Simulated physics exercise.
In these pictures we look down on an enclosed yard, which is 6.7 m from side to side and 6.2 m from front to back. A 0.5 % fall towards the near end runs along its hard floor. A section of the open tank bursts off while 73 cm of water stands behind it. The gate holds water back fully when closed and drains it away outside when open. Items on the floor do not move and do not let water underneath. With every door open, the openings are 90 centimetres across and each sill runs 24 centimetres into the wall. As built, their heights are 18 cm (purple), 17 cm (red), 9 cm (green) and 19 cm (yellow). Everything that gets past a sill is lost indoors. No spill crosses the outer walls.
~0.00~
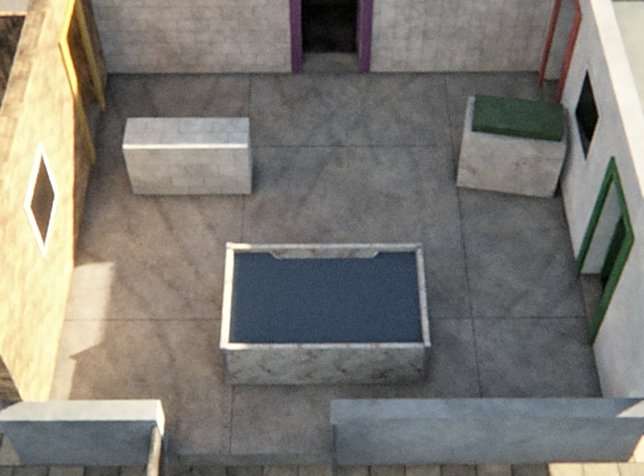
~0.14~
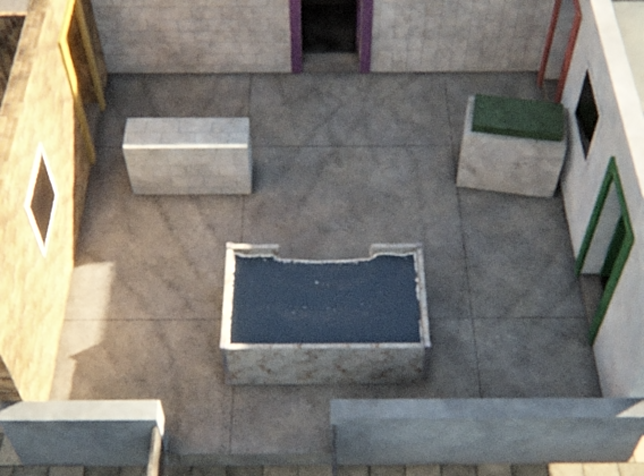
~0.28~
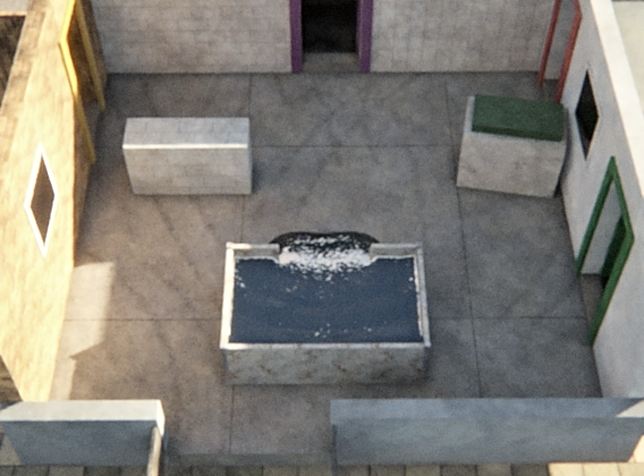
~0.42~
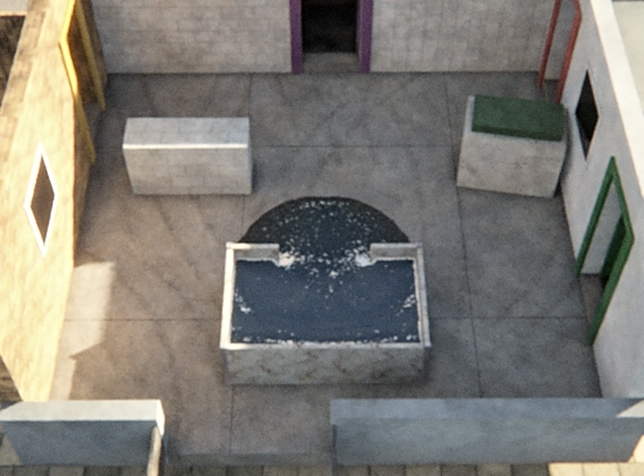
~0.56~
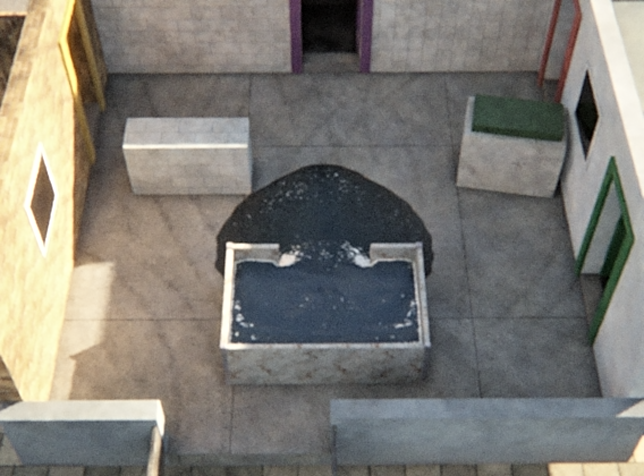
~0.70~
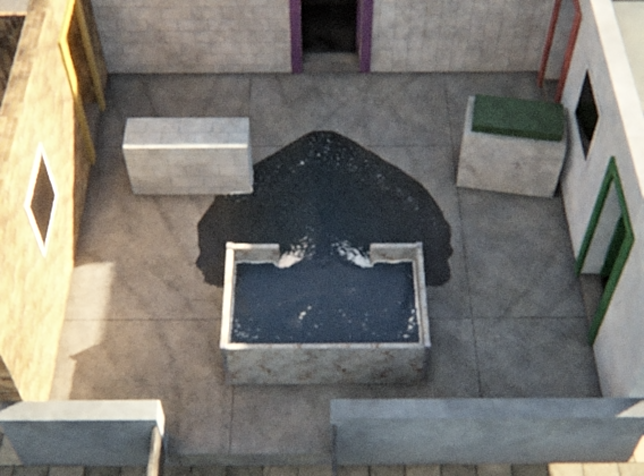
Walled yard with a stone tank whose far side breaks open, dark water pouring out and fanning across the grey floor.
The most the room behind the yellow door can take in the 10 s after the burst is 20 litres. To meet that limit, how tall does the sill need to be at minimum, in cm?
At least 8 cm or so.
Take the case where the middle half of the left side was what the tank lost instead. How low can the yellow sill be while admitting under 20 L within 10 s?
Minimum height: Approx. 6.0 cm.
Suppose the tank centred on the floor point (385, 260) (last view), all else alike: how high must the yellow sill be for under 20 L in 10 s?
That setup calls for roughly 13.0 cm.
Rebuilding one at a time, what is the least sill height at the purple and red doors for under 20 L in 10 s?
Roughly 21 cm for the purple door and roughly 15 cm for the red door.
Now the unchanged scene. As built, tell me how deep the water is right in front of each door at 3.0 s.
Door by door, in centimetres - purple 19, red 16, green 0, yellow 7.
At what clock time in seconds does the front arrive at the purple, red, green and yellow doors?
Times: Purple 1.0 s, red 2.6 s, green 3.4 s, yellow 2.8 s.
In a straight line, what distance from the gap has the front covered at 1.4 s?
Roughly 4.2 m from the gap.
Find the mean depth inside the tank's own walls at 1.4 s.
About 41 centimetres.
After 1.4 s water covers 35 % of the floor, deepest (32 cm) near (318, 273); it has not reached the yellow door.
After 3.0 s water covers 55 % of the floor, deepest (24 cm) near (526, 74); 7 cm at the yellow door, 0 litres in over its 19 cm sill.
After 10.0 s water covers 100 % of the floor, deepest (12 cm) near (102, 109); 10 cm at the yellow door, 0 litres in over its 19 cm sill.
At the yellow door as built, the water arrived by 2.8 s and peaked near 12 cm at 9.4 s.
With a sill of 7 cm, 29 litres would have come in within the 10 s; with 9.5 cm, 7 litres. So under 20 litres takes about 8 cm.
